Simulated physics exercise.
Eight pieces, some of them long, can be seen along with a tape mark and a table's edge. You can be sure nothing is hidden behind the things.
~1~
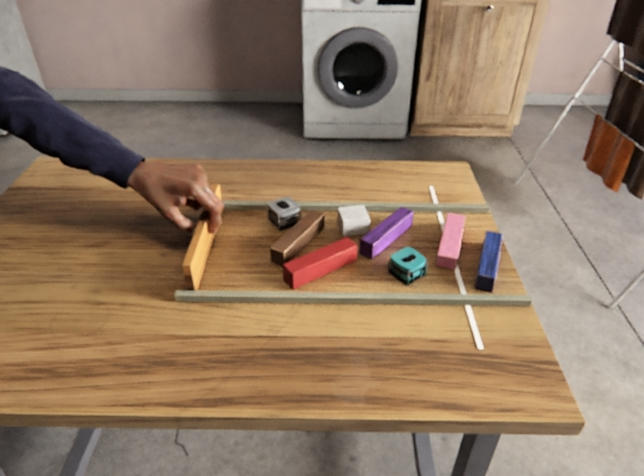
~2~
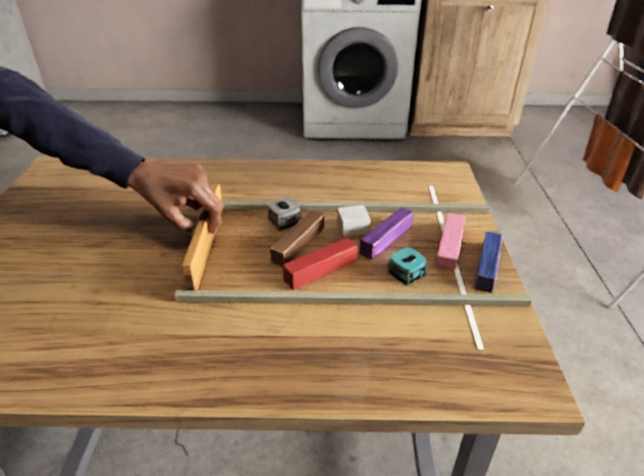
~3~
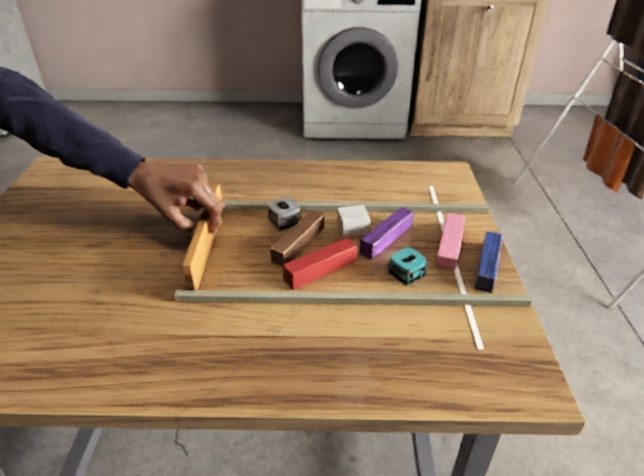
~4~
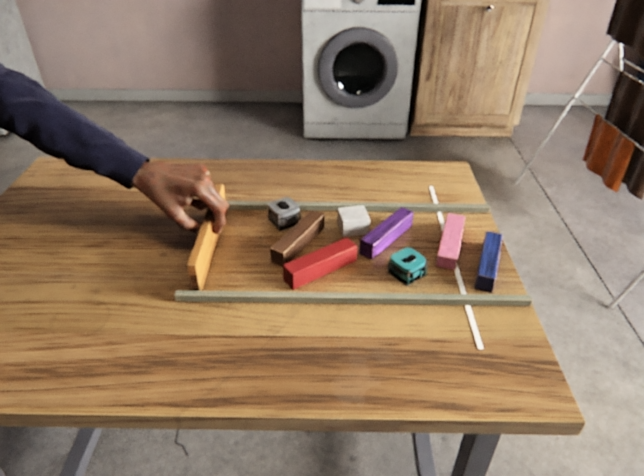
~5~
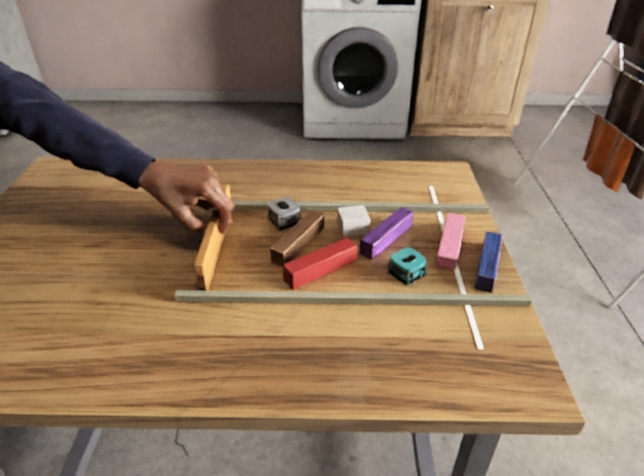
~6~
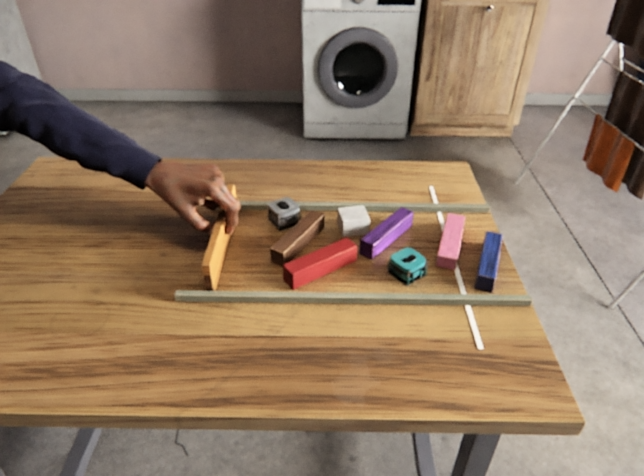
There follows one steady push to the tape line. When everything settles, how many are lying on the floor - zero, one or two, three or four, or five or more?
I predict the tally of drops will be above two but under five.
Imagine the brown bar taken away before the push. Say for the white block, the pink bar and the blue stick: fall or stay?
I'd say the white block stays where it is, the pink bar ends up down, and the blue stick ends up down.
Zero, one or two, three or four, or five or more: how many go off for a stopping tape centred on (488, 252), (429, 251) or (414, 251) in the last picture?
Well, going through them: 5 or more, then not one, then none.
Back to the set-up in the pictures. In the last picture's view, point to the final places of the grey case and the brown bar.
In the last picture the grey case sits around (456, 217) and the brown bar around (474, 243).
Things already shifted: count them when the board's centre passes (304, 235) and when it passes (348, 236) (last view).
5 by the first point, 5 by the second.
A little later, none off yet; blue stick at rest near (489, 260); pink bar at rest near (451, 240); turquoise case at rest near (407, 266).
When it is over, the number that fall off is three or four; down, purple stick, pink bar and blue stick.
